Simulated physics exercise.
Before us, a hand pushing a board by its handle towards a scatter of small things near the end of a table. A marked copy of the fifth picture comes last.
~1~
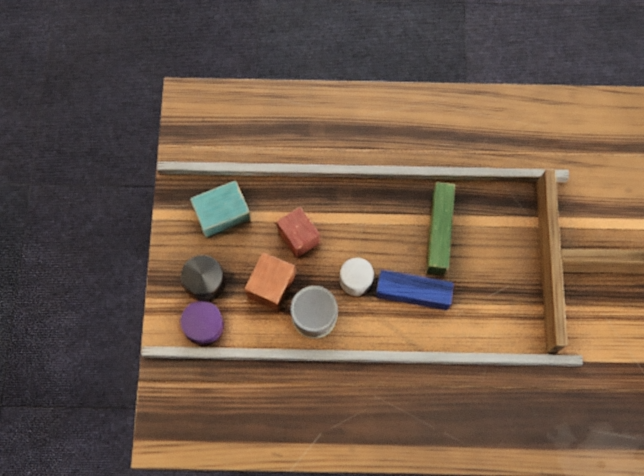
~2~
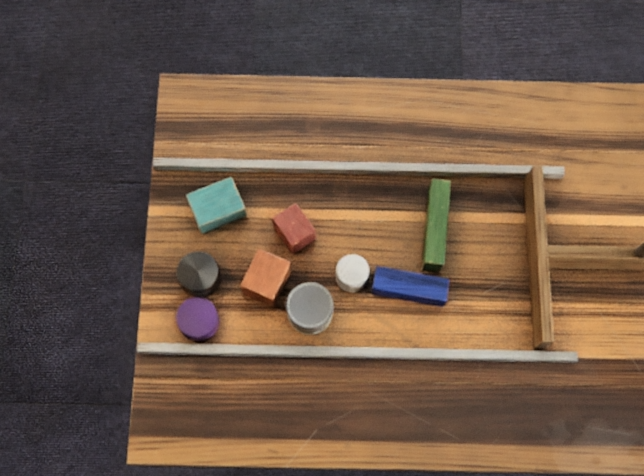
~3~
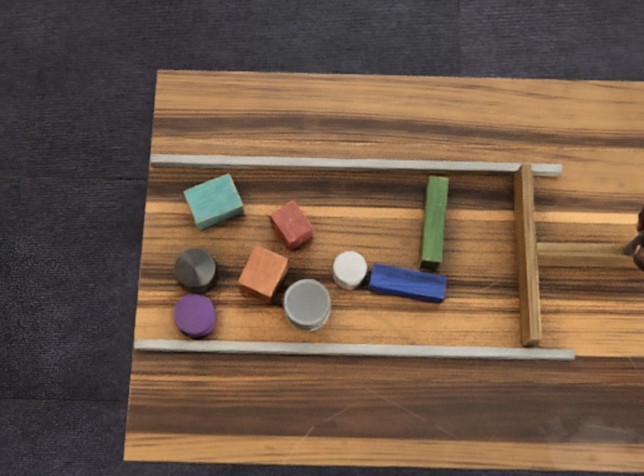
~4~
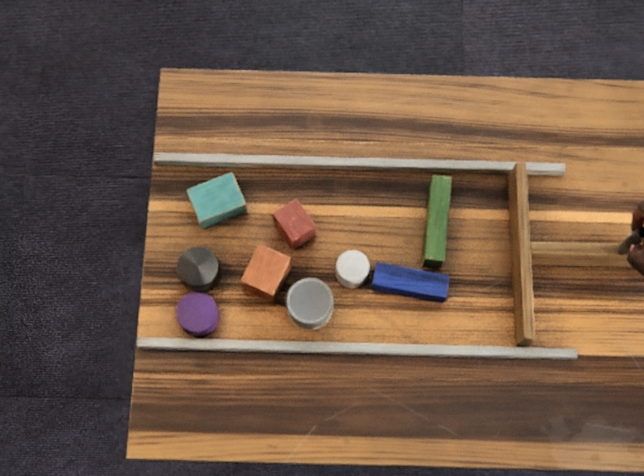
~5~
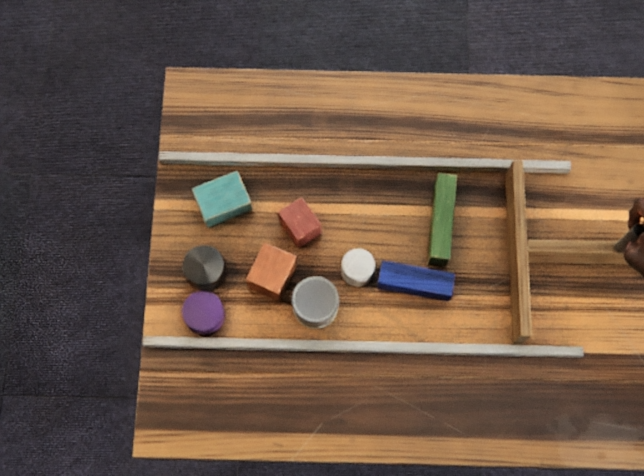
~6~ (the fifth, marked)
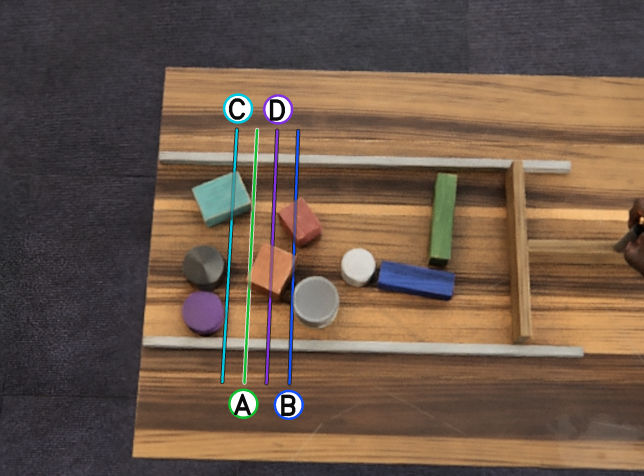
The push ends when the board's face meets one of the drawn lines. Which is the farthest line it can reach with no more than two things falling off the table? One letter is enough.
Line C.
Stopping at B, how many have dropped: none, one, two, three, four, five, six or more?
The count is none.
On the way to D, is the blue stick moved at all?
By then, yes.
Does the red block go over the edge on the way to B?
By then, no.
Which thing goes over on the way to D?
The black tin.
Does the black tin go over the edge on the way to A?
By then, yes.
On the marked copy, A at (251, 251); B at (294, 252); C at (230, 250); D at (272, 251).
Taking C. A third of the way, board (418, 243); blue stick (373, 286); green bar (400, 219).
Two thirds of the way, board (314, 240); black tin (178, 267); orange block (217, 266).
When it is over, board (232, 238); orange block over the edge; black tin over the edge; two fallen.
As for the rest, A is within the limit but short; B is within the limit but short; D is within the limit but short.
